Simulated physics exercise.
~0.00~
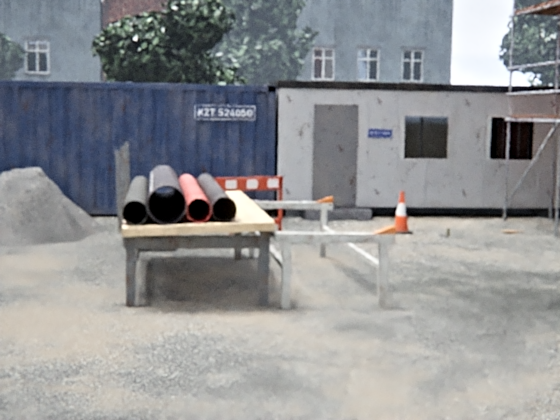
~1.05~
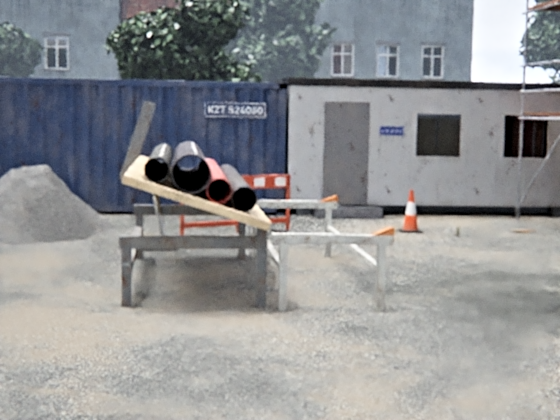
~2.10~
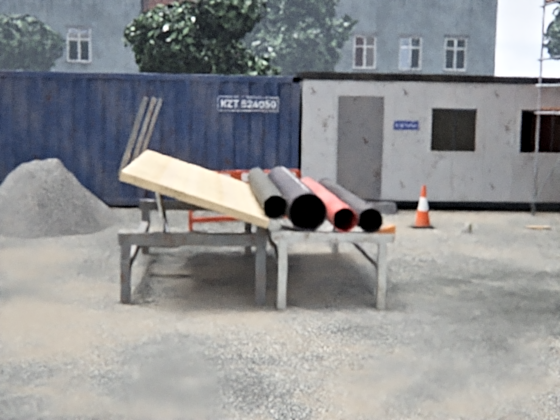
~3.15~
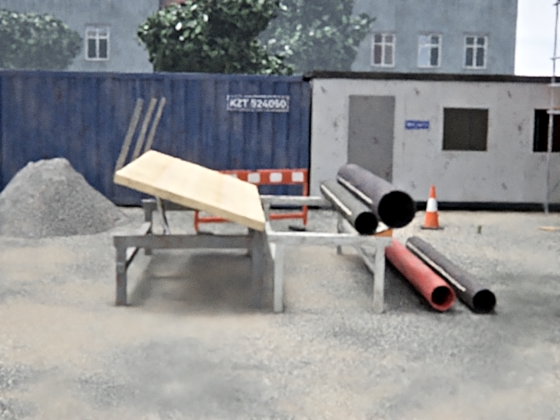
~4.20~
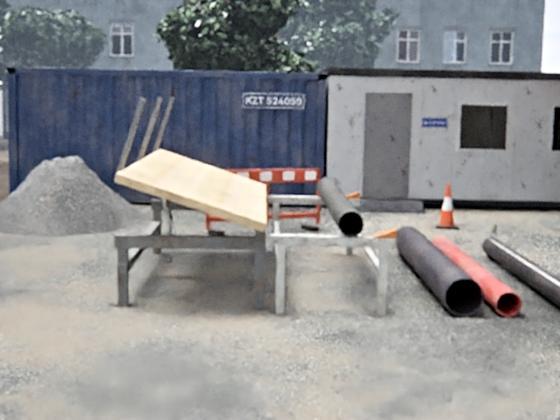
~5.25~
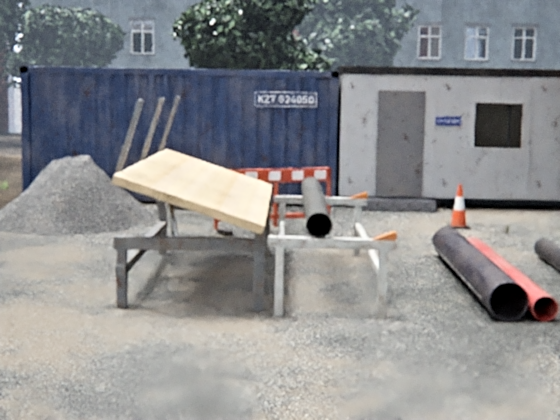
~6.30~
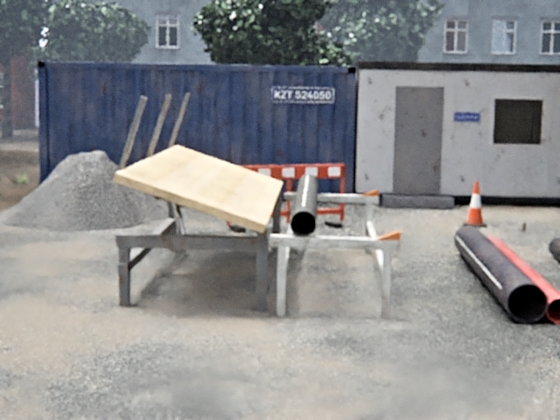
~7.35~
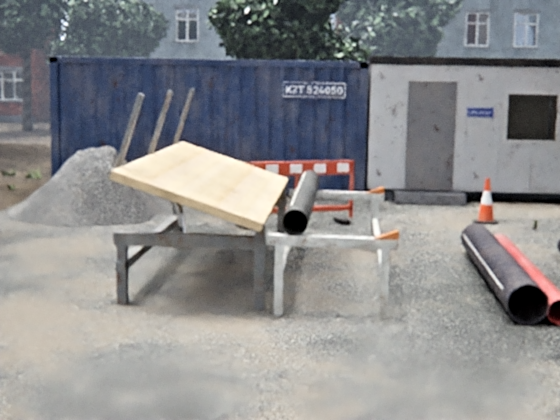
The footage shows four pipes, one of them red, on a wooden deck that tilts until they roll right onto a neighbouring metal rack; three, including the red one, drop off the far end to the ground, while one black pipe stays on the rack.
